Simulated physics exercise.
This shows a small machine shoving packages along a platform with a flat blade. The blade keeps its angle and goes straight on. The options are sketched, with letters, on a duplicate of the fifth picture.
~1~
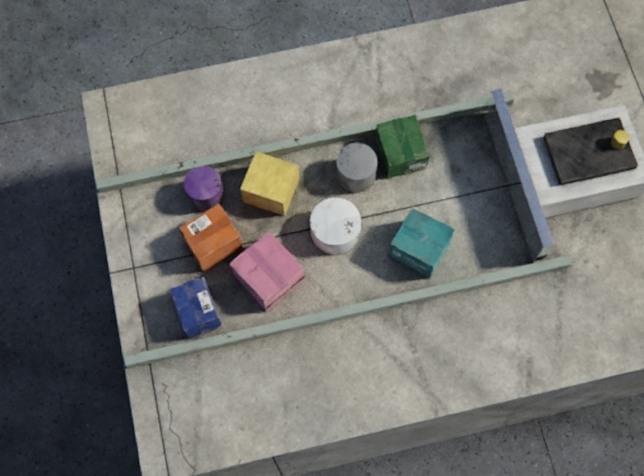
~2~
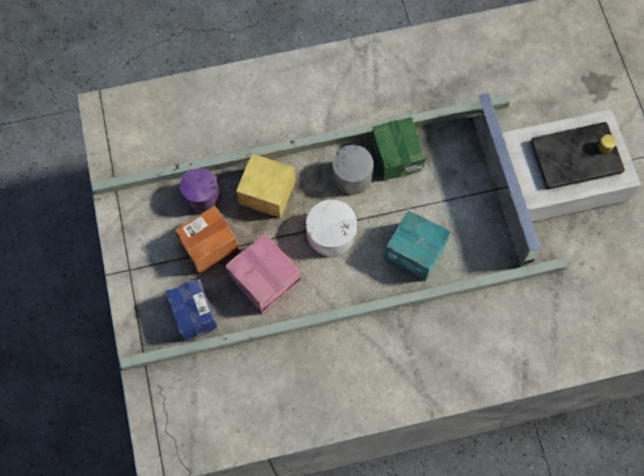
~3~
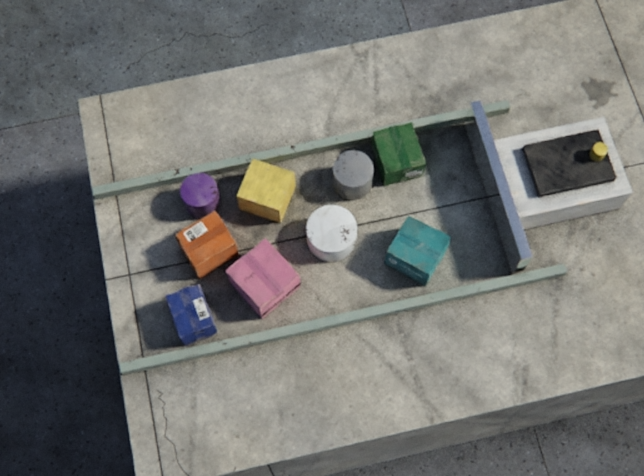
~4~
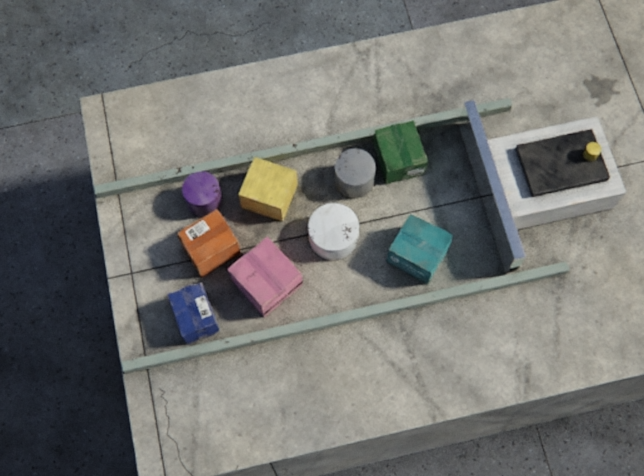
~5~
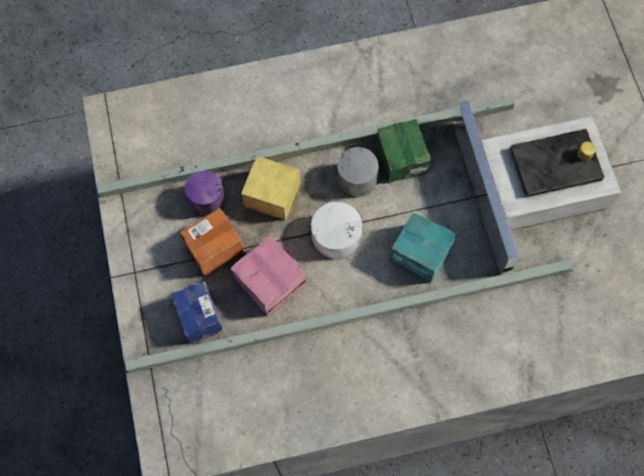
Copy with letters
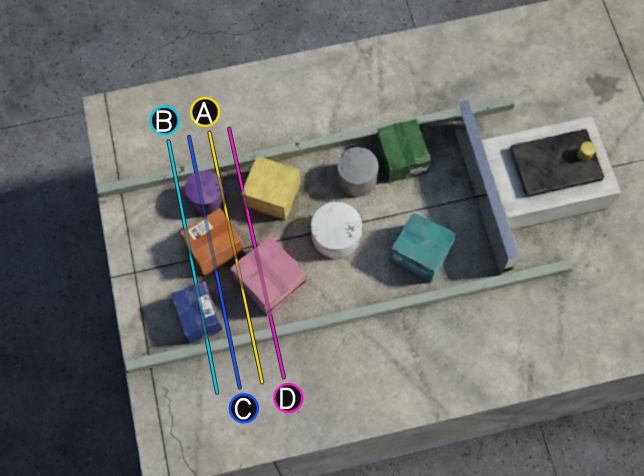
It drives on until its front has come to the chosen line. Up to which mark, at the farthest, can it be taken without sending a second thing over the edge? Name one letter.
No farther than A.
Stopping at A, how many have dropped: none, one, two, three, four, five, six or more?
By then, one.
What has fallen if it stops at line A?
The purple canister goes over.
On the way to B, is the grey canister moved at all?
Yes.
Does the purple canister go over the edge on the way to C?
Yes.
On the copy, A at (234, 251); B at (192, 261); C at (213, 256); D at (255, 247).
On A. First, robot (462, 183); green parcel (355, 161); grey canister (318, 181).
Then, robot (371, 203); purple canister (145, 205); blue parcel (182, 315).
Finally, robot (300, 219); purple canister over the edge; blue parcel (126, 333); one fallen.
By contrast, B drops three; C drops three; D is within the limit but short.
